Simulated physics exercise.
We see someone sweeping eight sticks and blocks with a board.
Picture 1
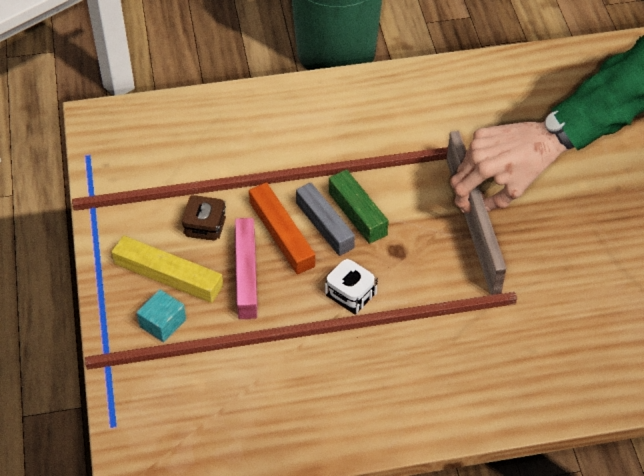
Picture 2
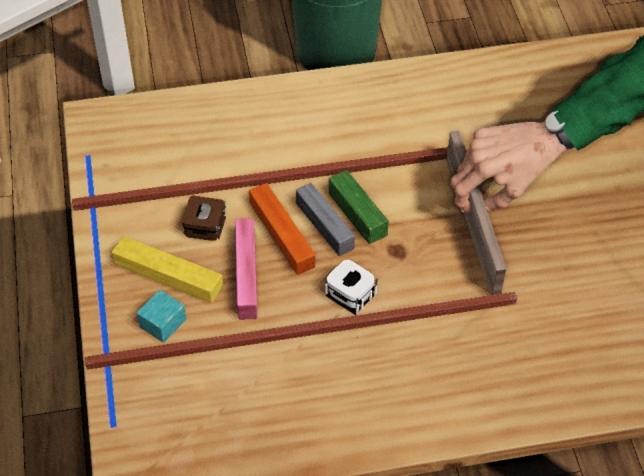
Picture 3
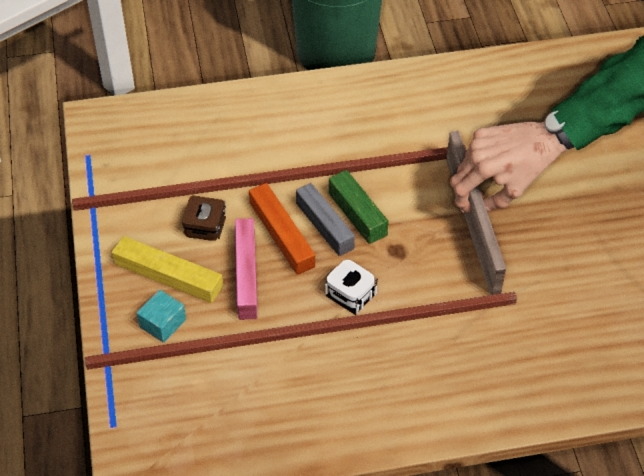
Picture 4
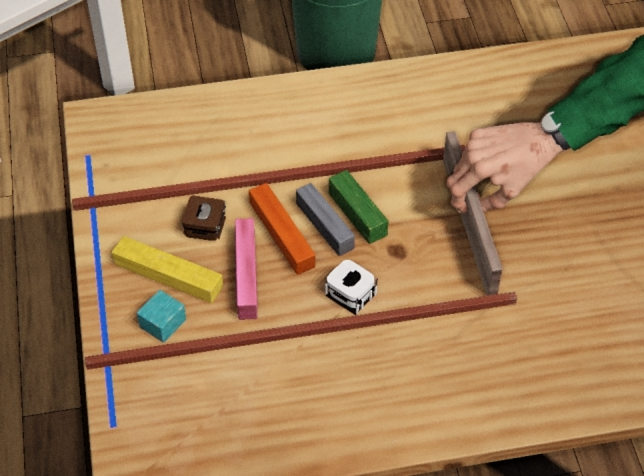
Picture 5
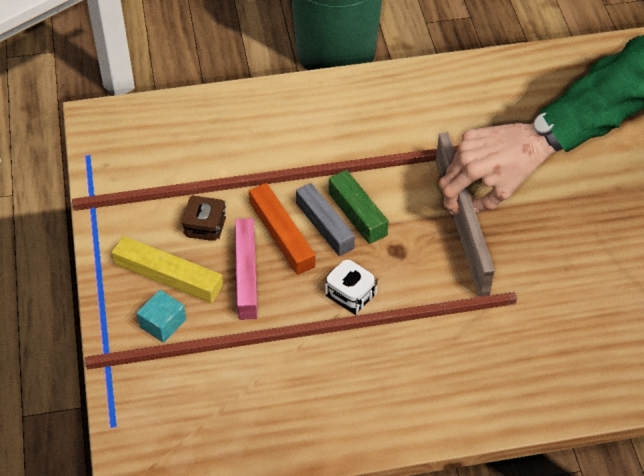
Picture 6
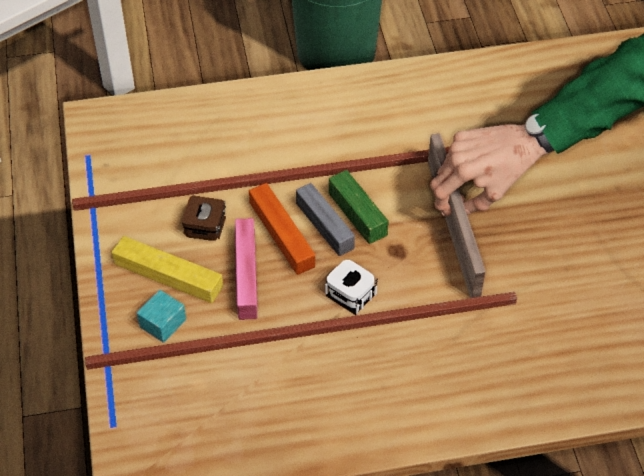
A grey board, held by a hand in a green sleeve, stayed still at first, then slid slightly left between two reddish rails, while the colourful sticks and blocks on the wooden table stayed put.
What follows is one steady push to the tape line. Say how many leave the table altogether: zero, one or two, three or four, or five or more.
As it turns out, the number that fall off is five or more.
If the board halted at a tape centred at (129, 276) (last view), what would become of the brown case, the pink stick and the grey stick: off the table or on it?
The brown case comes down, the pink stick drops off, the grey stick holds on.
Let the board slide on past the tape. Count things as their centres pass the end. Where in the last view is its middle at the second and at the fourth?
At (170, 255) for the second, at (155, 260) for the fourth.
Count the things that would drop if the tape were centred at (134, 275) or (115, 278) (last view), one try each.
Down on the floor: 4 and 5.
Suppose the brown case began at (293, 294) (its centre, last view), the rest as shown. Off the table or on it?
The brown case tumbles off.
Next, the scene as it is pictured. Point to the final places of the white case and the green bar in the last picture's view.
The white case at (85, 316), the green bar at (84, 243).
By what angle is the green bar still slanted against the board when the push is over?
Roughly 0° out of line.
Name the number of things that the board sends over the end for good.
The count is 6.
Soon after, none off yet; turquoise block at rest near (162, 316); yellow bar at rest near (167, 269); brown case at rest near (204, 220).
At rest, the number that fall off is five or more; fallen, grey stick, orange stick, pink stick, brown case, yellow bar and turquoise block.
